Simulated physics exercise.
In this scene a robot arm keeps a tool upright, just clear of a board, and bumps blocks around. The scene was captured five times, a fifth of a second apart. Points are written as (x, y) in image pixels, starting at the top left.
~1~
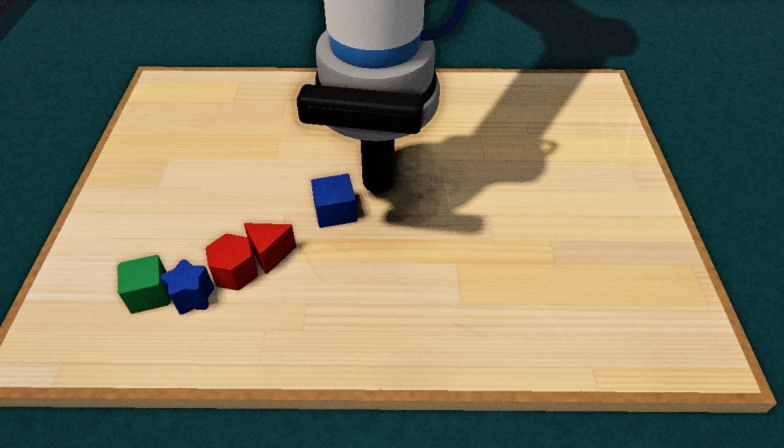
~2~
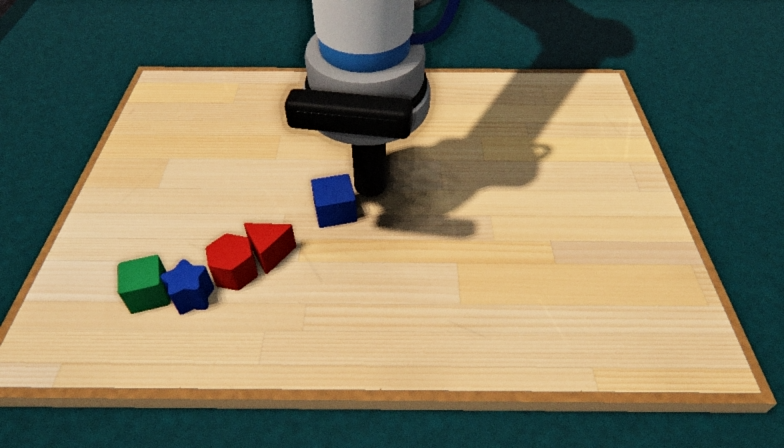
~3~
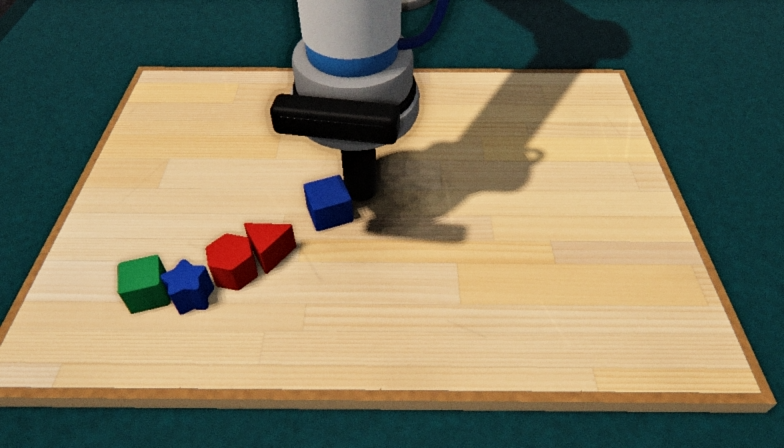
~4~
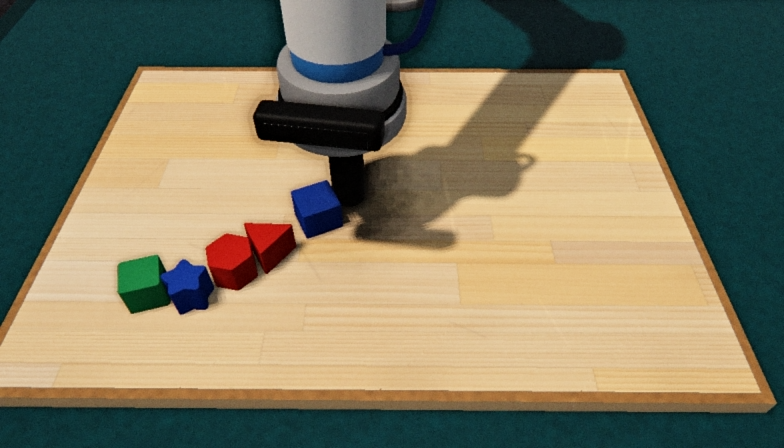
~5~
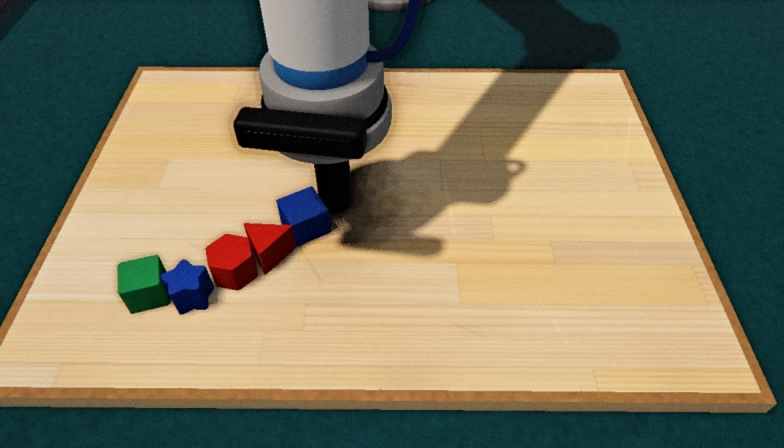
On a pale wooden board with a dark green surround, a robot arm stands beside a blue cube, with a red triangle, red hexagon, blue star and green cube lying to the left. The arm moves left and slightly nearer, pushing the blue cube a short way to the red triangle.
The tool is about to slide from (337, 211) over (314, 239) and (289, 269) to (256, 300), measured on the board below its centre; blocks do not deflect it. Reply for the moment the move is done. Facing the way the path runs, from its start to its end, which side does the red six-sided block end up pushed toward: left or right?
The answer is right.
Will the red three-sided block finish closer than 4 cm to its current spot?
It seems not.
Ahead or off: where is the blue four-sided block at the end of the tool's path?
It is still in front.
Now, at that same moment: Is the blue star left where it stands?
No
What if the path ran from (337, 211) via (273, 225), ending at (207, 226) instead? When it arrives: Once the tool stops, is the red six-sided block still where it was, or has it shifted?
My prediction: It moves.
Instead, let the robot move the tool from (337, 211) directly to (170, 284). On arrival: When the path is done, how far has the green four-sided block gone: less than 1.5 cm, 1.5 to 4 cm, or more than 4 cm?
The middle band: 1.5 to 4 cm.
The first path, step by step. One third of the way, tool at (311, 232); red six-sided block at (217, 253), turned 25° clockwise; red three-sided block at (252, 261), turned 35° clockwise; blue four-sided block at (276, 239), turned 20° anticlockwise.
Two thirds of the way, tool at (286, 261); blue star at (177, 282), turned 15° clockwise; red six-sided block at (205, 253), turned 40° clockwise; red three-sided block at (220, 295), turned 40° clockwise; blue four-sided block at (248, 269), turned 15° anticlockwise.
At the end, tool at (254, 291); blue star at (173, 284), turned 35° clockwise; red six-sided block at (205, 253), turned 40° clockwise; red three-sided block at (177, 326), turned 50° clockwise; blue four-sided block at (211, 301).
